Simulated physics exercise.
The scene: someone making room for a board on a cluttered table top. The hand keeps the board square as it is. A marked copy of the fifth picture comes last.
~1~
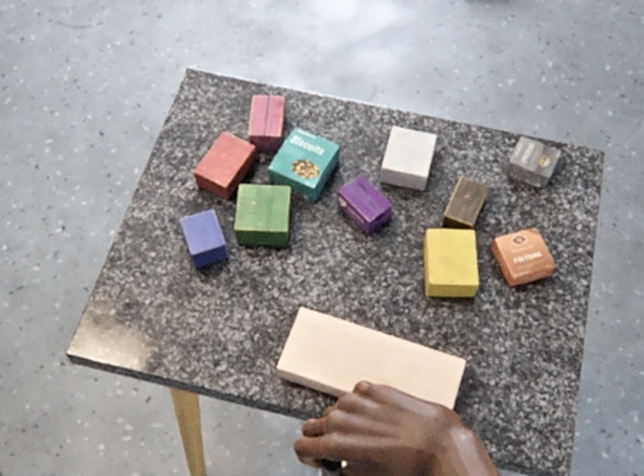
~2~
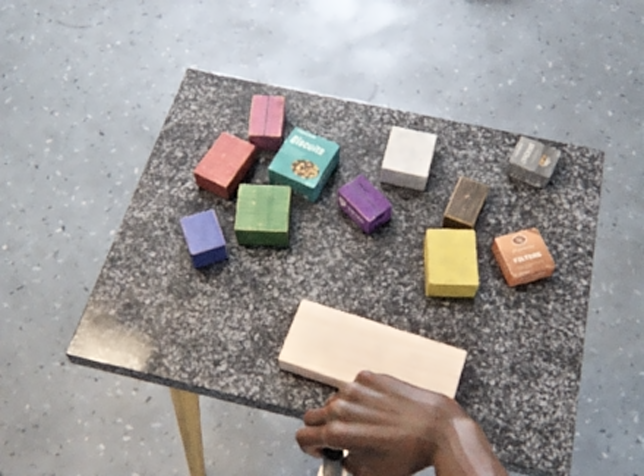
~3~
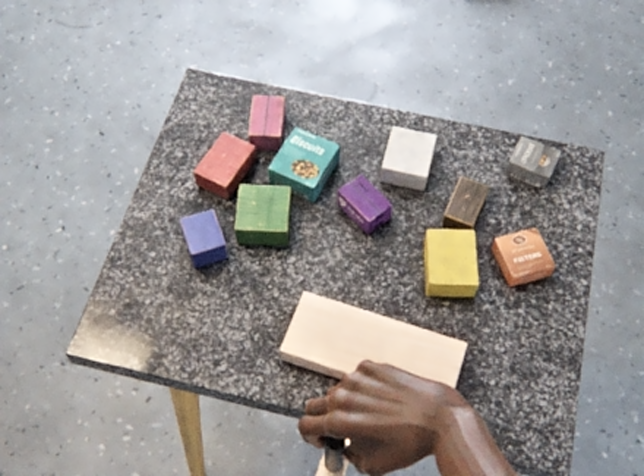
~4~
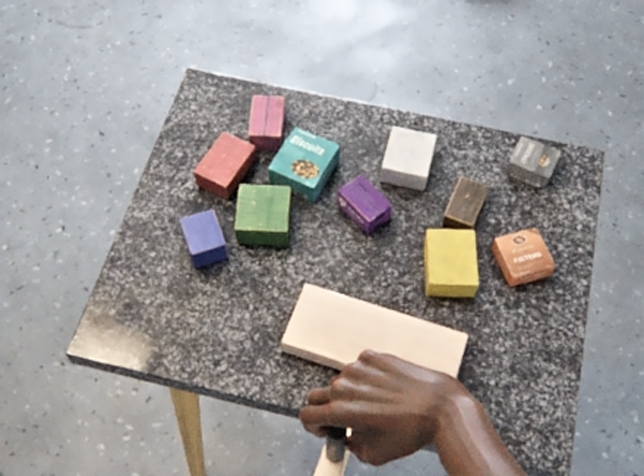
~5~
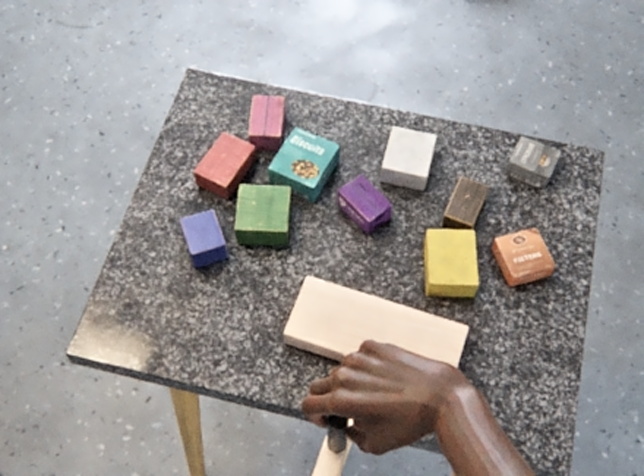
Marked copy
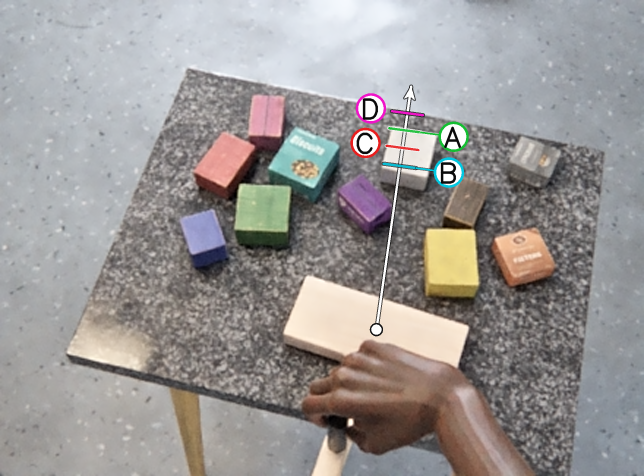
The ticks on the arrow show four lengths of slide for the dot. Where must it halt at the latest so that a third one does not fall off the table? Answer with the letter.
It should halt at C.
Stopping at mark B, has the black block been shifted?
By then, yes.
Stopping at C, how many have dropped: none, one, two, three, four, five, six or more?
Two.
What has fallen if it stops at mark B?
It is the black block.
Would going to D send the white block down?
Yes.
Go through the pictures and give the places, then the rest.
In the first frame, green block (264, 215); grey packet (533, 163); blue block (204, 239).
In the second frame, board (373, 355); pink box (267, 123).
In the third frame, board (374, 347); purple box (365, 205).
In the fourth frame, board (375, 338); white block (409, 159).
In the fifth frame, board (376, 330); black block (466, 206); yellow block (450, 262); green block (264, 215).
On the copy, A at (405, 130); B at (400, 166); C at (403, 148); D at (408, 113); the arrow from (376, 330) to (412, 87); the white dot at (376, 330).
On C. First, board (386, 264); black block (469, 183); yellow block (460, 228).
Then, board (395, 199); black block (475, 125); white block (423, 134).
Finally, board (402, 155); white block over the edge; black block over the edge; two fallen.
By contrast, A drops four; B is within the limit but short; D drops four.
